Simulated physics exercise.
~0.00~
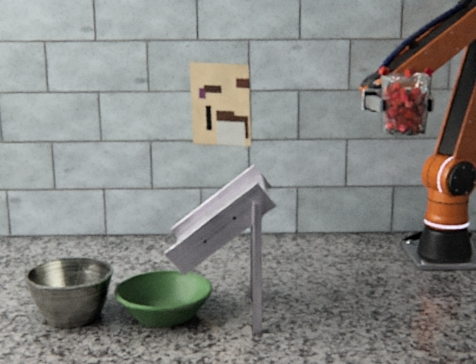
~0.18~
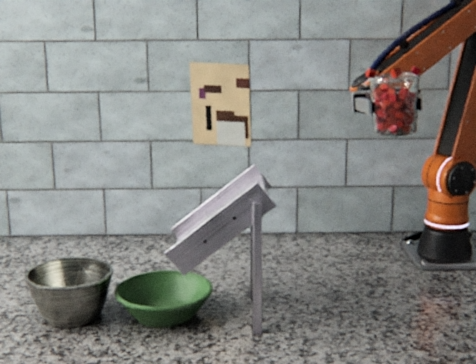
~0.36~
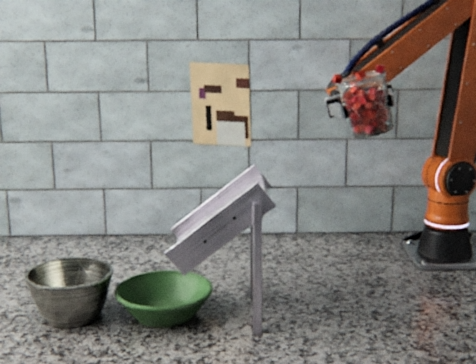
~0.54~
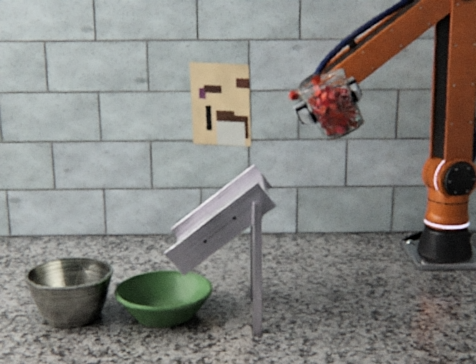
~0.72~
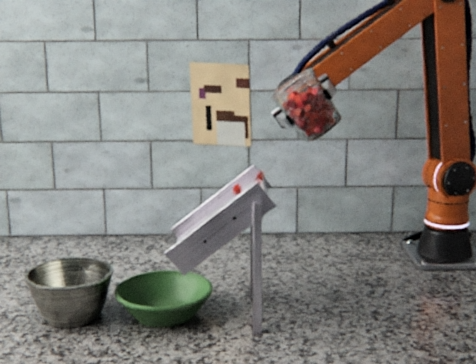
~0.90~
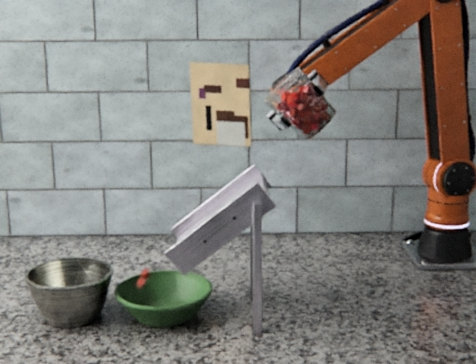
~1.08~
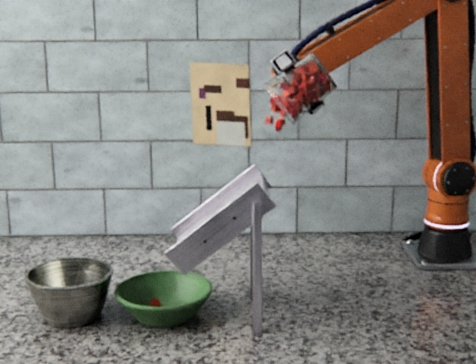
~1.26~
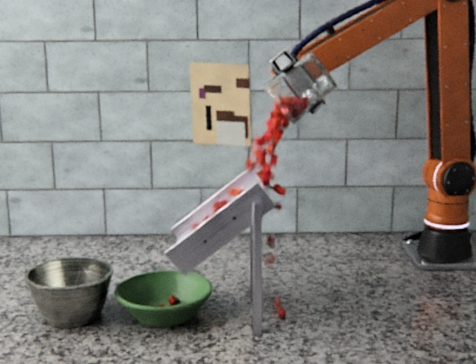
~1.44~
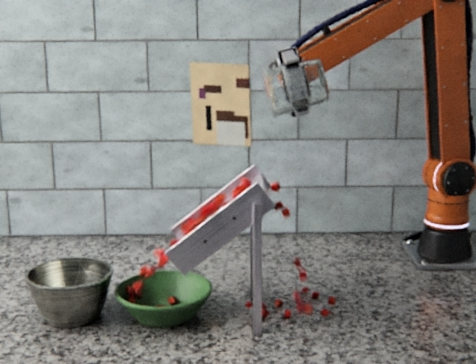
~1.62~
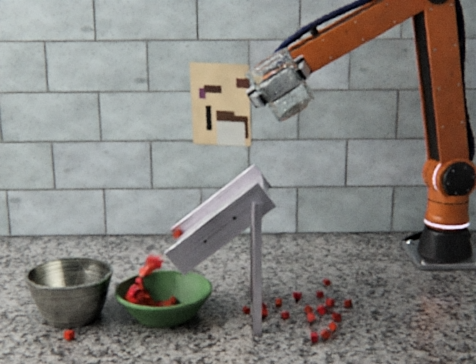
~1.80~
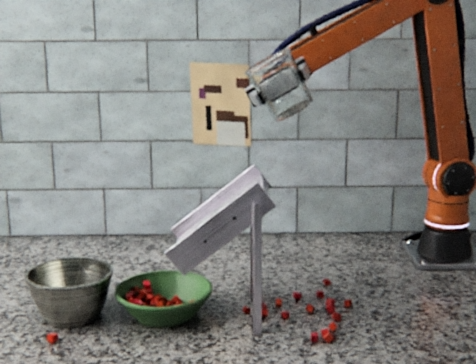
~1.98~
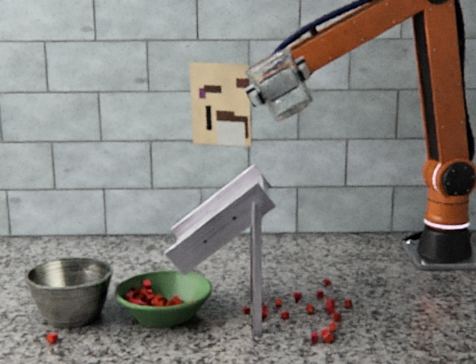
The clip opens on an orange robot arm holding a clear tumbler of red dice to the right of a tilted white chute, with a metal bowl and a green bowl on the speckled counter at left. The arm carries the tumbler left and tips it, letting a few dice slide down into the green bowl. It then tips the tumbler further, and a stream of dice pours out. Many run down the chute, while others spill past its upper end onto the counter. Finally the emptied tumbler swings back and stays still, with most dice in the green bowl, others scattered beneath the chute, and one near the metal bowl.
